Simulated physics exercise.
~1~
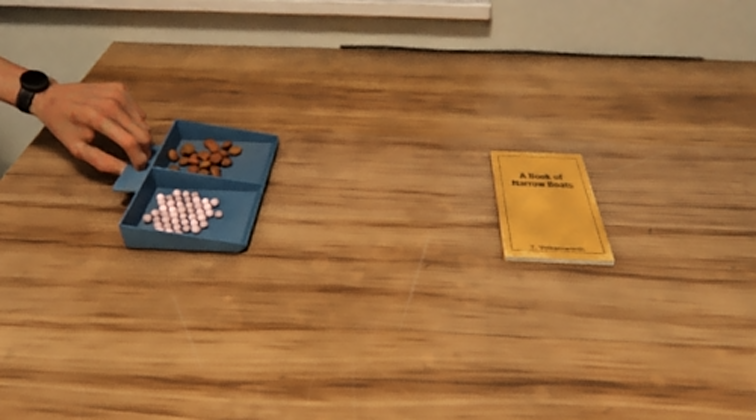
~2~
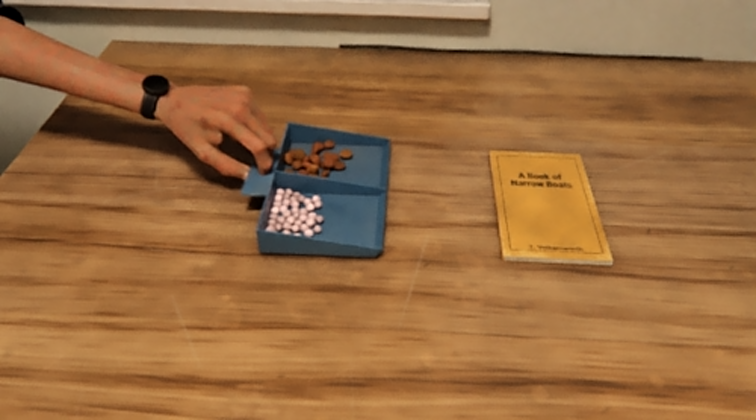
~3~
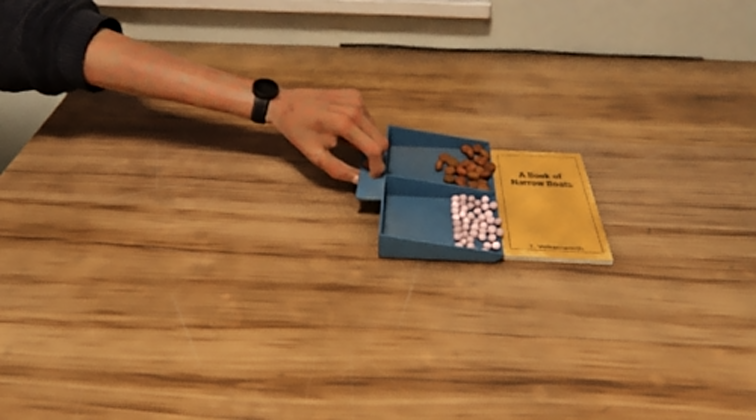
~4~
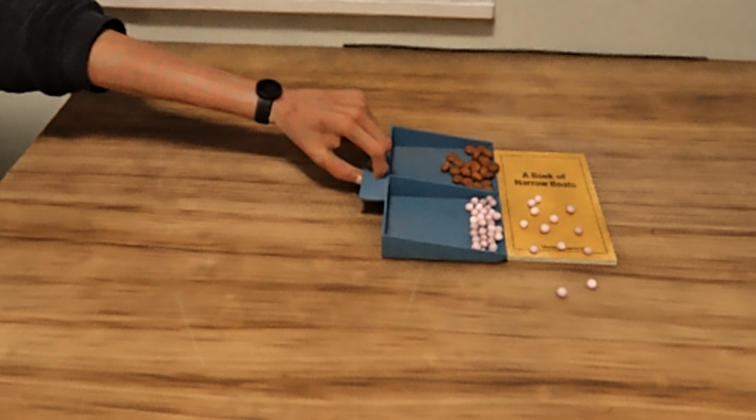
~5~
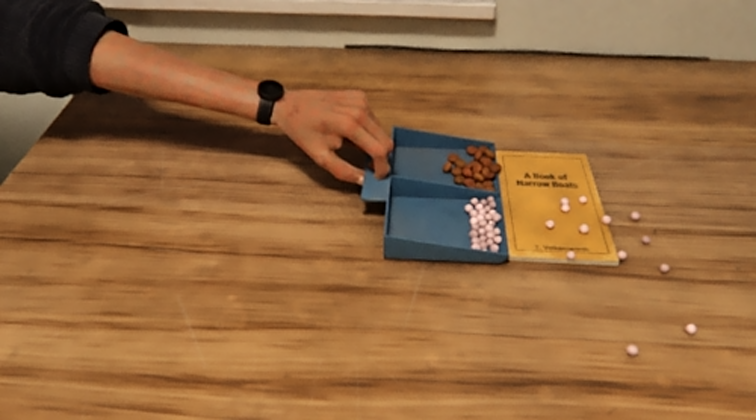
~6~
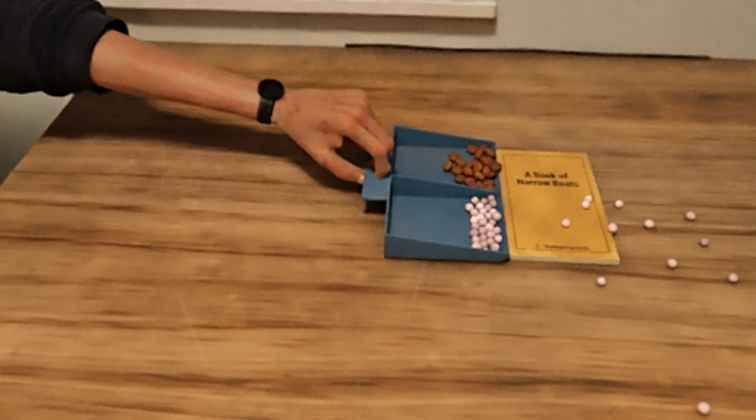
To begin with, a hand wearing a dark watch holds the back of a blue divided tray on a wooden surface, with brown pieces in the far section and pale pink balls in the near one. The hand pushes the tray right, towards a thin yellow book lying flat. The tray meets the book and stops, while both batches shift towards its front rim. Several pink balls then spill over the front, rolling across the book and onto the wood beyond. Finally, the tray rests against the book with the brown pieces still inside, most pink balls still in their section, and the escaped ones scattered to the right.
